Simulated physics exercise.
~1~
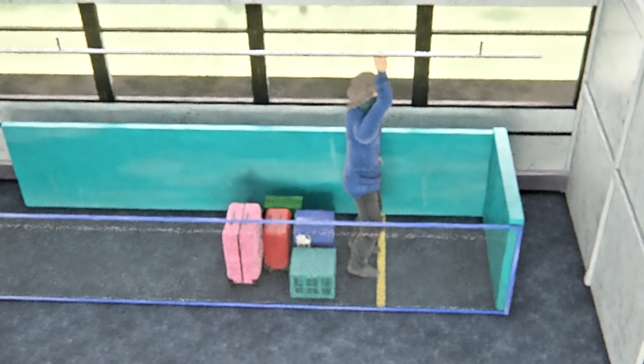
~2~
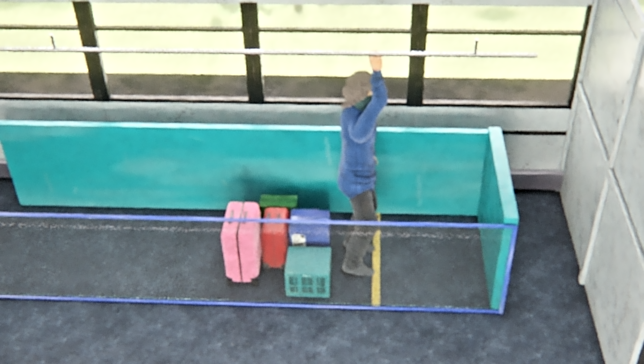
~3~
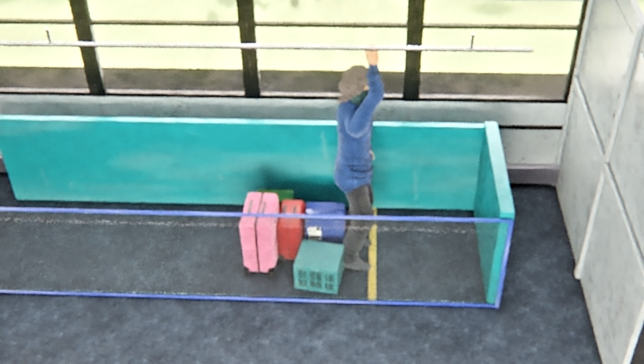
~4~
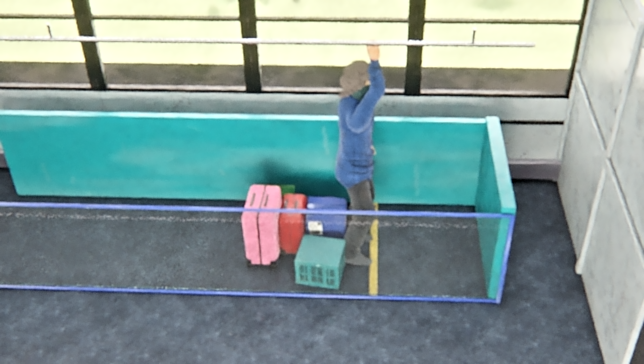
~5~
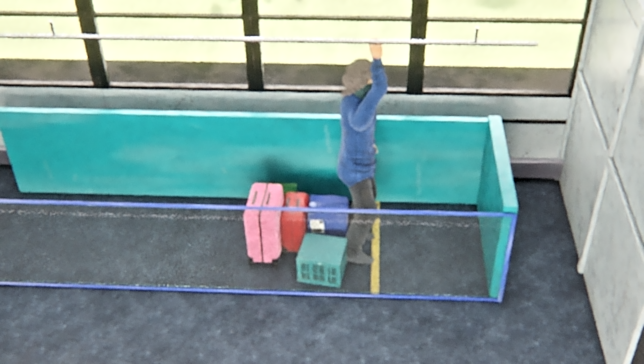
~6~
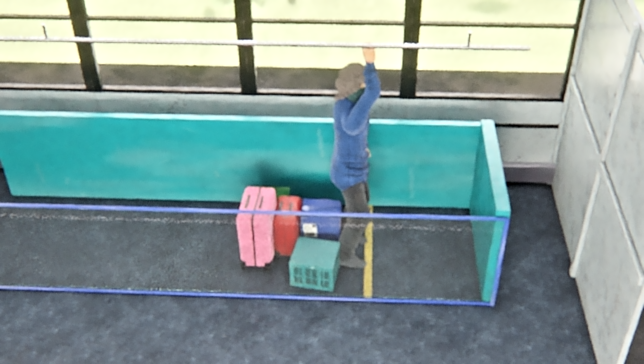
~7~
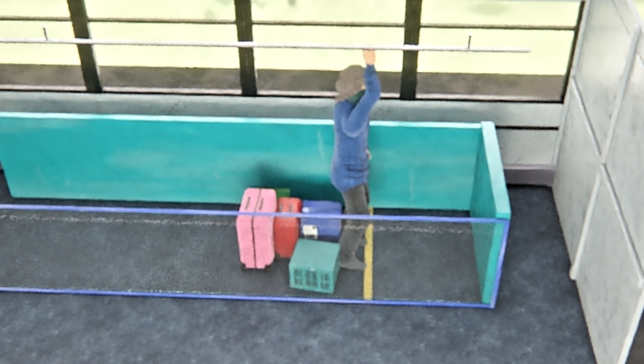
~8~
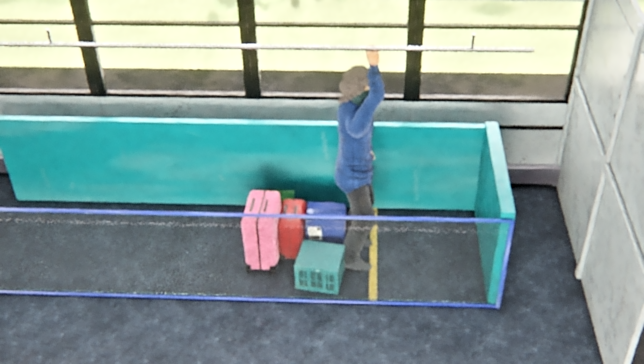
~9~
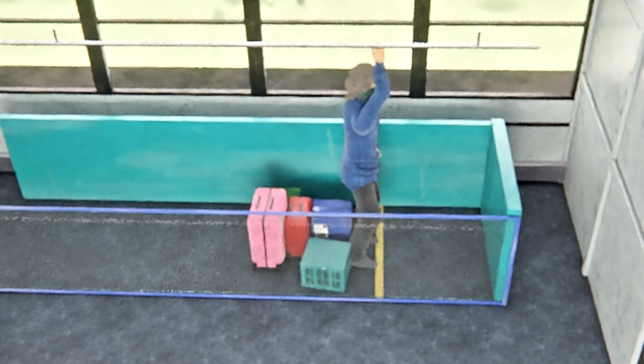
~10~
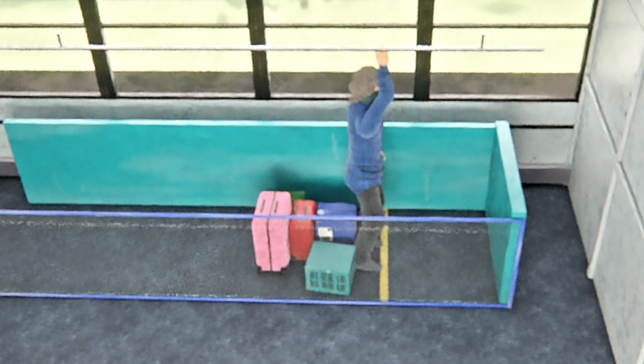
The clip opens on a teal-walled bay where a person in a blue top stands with arms raised to a rail, beside a yellow floor line. To the left stand a pink case, a red case, a blue bag and a teal crate, with a green box behind them. After a brief stillness, the pink and red cases, the bag and the crate shift a short way right, towards the person's legs. They then stay put, still upright, while the view sways slightly. At the end, all the luggage rests left of the yellow line, and the person still holds the rail.
